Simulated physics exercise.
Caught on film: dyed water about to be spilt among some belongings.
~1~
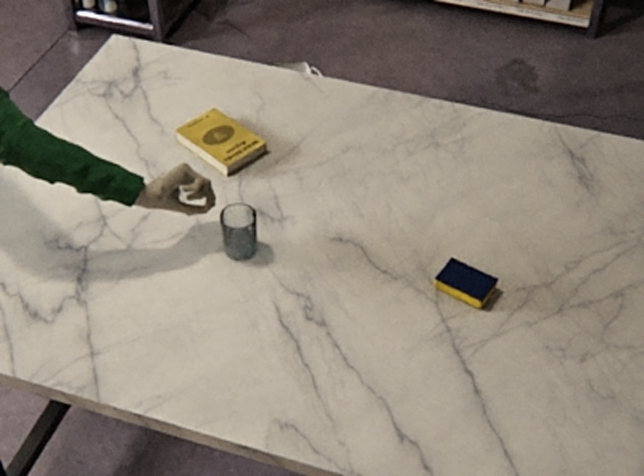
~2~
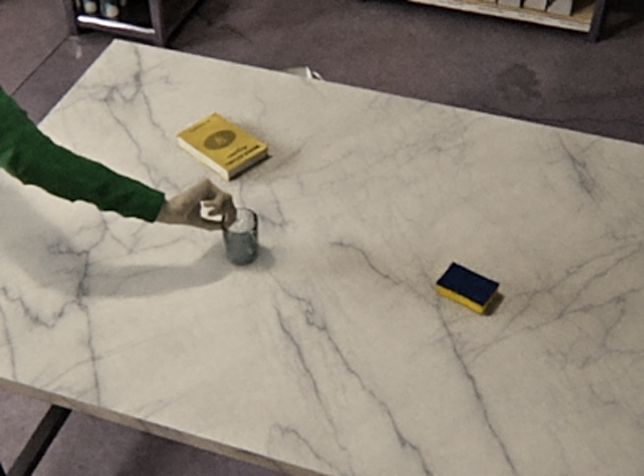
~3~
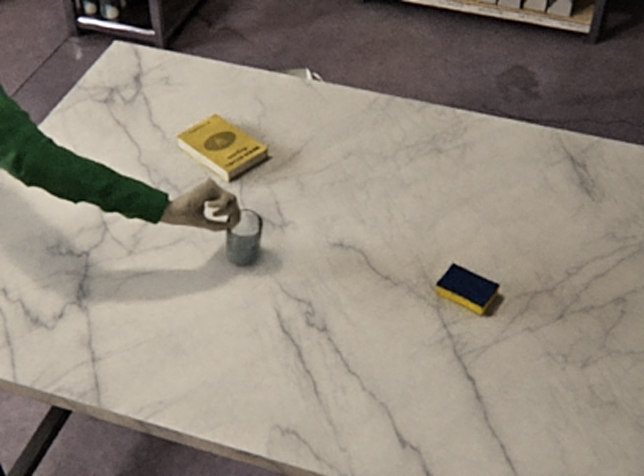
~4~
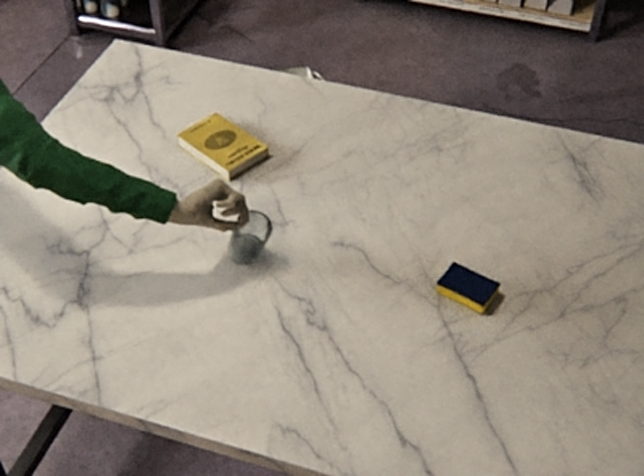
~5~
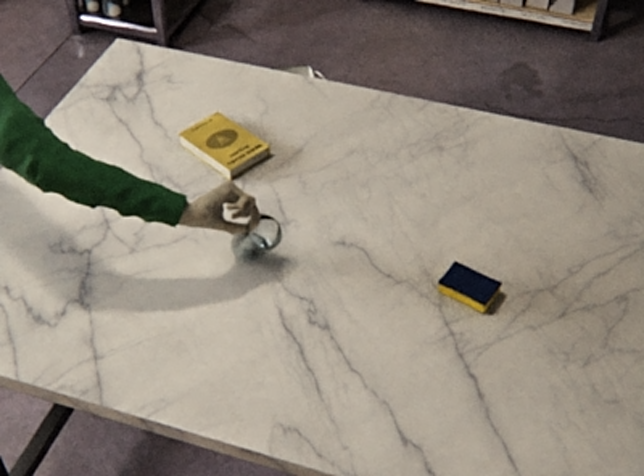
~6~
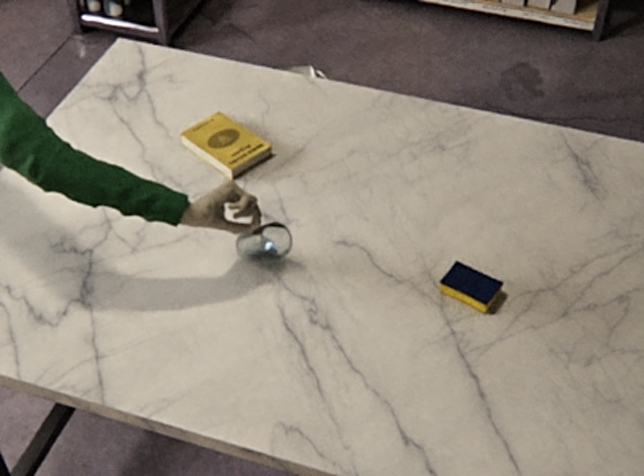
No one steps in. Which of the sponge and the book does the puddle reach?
The sponge stays dry and the book stays dry.
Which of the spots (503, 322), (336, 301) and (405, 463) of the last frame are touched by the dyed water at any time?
In turn: Not reached, soaked, clear of it.
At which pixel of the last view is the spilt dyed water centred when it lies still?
Near (367, 320).
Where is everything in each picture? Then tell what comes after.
In the first picture, it stands upright; tumbler (239, 231) about a quarter full; sponge (467, 278); book (220, 136).
In the second picture, the hand pushes it; tumbler about a quarter full, surface at (241, 246).
In the third picture, the hand pushes it; tumbler (244, 237) about a quarter full; book (221, 142).
In the fourth picture, the hand pushes it; tumbler (249, 237) tipped 20°; sponge (469, 282).
In the fifth picture, the hand pushes it; tumbler (256, 239) tipped 35°.
In the sixth picture, it is falling; tumbler (264, 243) tipped 50°; sponge (472, 281); book (225, 140).
Soon after, the puddle covers about as much as a saucer; the sponge is dry; the book is dry.
In the end, the puddle covers about as much as a saucer; the sponge is dry; the book is dry.
